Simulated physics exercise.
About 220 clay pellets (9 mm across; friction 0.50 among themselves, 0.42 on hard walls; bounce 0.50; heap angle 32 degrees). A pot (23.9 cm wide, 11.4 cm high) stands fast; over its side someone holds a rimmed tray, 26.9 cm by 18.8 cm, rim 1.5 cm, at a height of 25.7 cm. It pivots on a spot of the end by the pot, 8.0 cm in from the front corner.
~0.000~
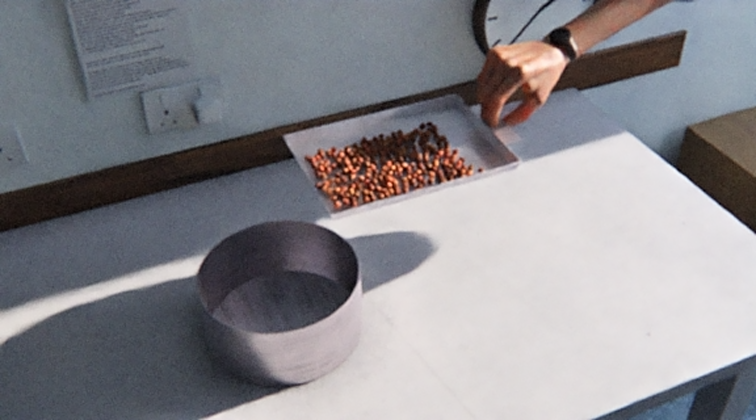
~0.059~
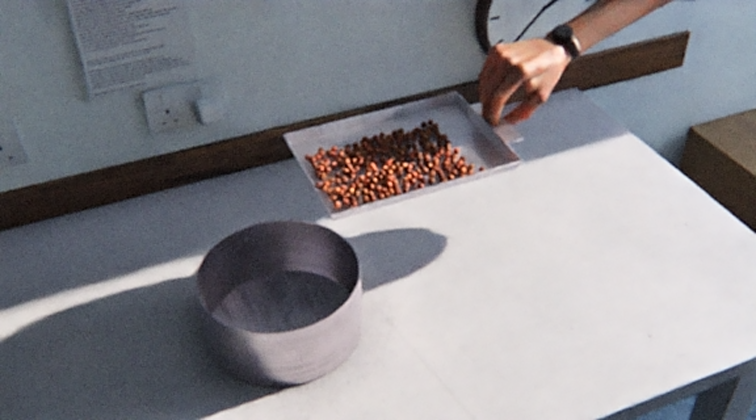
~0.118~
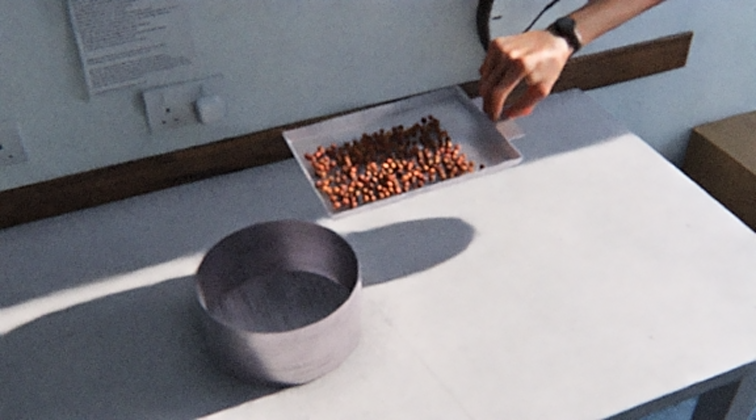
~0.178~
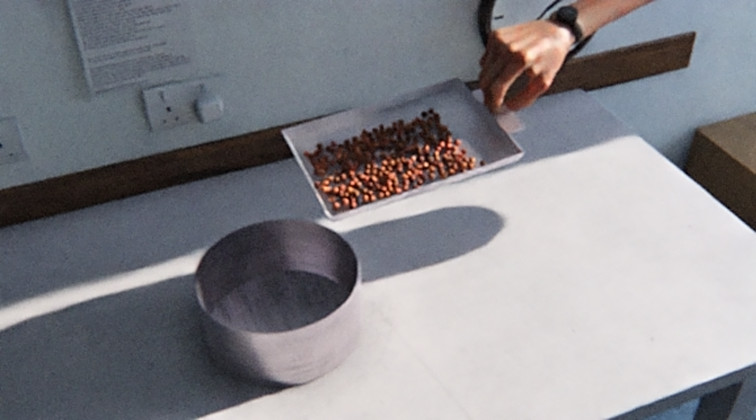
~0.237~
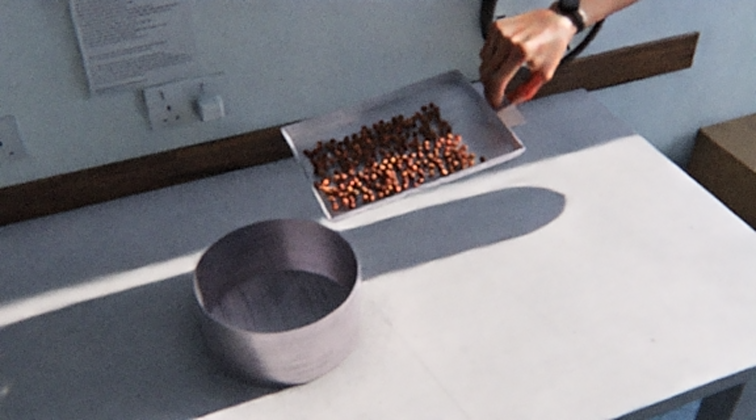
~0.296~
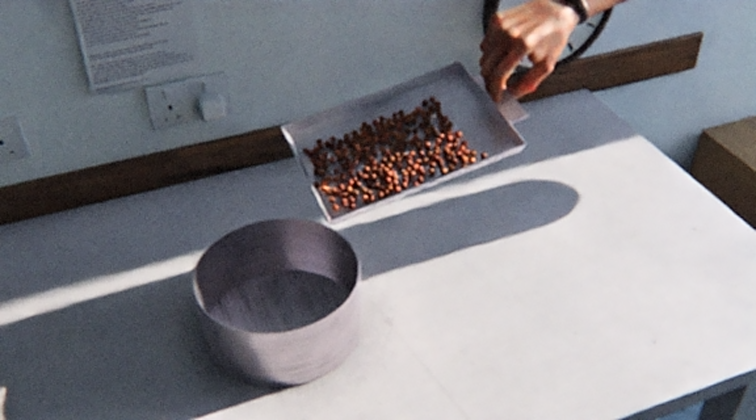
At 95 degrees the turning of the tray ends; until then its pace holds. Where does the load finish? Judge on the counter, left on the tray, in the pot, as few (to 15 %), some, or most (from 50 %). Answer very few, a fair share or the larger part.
Counter a fair share, tray very few, pot the larger part.
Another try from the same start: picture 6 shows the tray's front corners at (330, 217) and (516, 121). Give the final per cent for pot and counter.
Pot 85, counter 15.
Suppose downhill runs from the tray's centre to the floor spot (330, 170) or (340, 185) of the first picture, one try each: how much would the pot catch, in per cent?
About 95 and 90 per cent.
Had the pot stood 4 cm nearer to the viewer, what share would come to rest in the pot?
In that case some 95 per cent.
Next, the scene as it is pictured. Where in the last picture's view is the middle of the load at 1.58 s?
Near (354, 171).
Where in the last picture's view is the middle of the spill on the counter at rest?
Around (340, 398).
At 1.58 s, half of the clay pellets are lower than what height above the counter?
Some 30 cm.
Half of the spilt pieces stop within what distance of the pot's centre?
Roughly 20 cm.
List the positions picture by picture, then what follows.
In the first picture, tray tilt 0 degrees, front corners at (334, 211) and (516, 160); middle of the pieces at (388, 164); pot at (279, 272).
In the second picture, tray tilt 1 degrees, front corners at (333, 211) and (517, 159); middle of the pieces at (388, 164).
In the third picture, tray tilt 3 degrees, front corners at (332, 212) and (518, 156); middle of the pieces at (388, 161).
In the fourth picture, tray tilt 6 degrees, front corners at (332, 214) and (518, 151), lowest corner left front; middle of the pieces at (388, 159).
In the fifth picture, tray tilt 9 degrees, front corners at (331, 215) and (519, 147), lowest corner left front; middle of the pieces at (388, 156).
In the sixth picture, tray tilt 12 degrees, front corners at (331, 217) and (520, 143), lowest corner left front; middle of the pieces at (388, 154); pot at (277, 271). Its pace works out near 50 degrees a second.
After 1.07 s, tilt 51 degrees; the tray holds 100 %, the pot 0 %.
After 1.58 s, tilt 77 degrees; the tray holds 100 %, the pot 0 %.
After 2.16 s, tilt 95 degrees; the tray holds 0 %, the pot 70 %.
By 2.7 s all is still; counter 30 %, tray 0 %, pot 70 %.
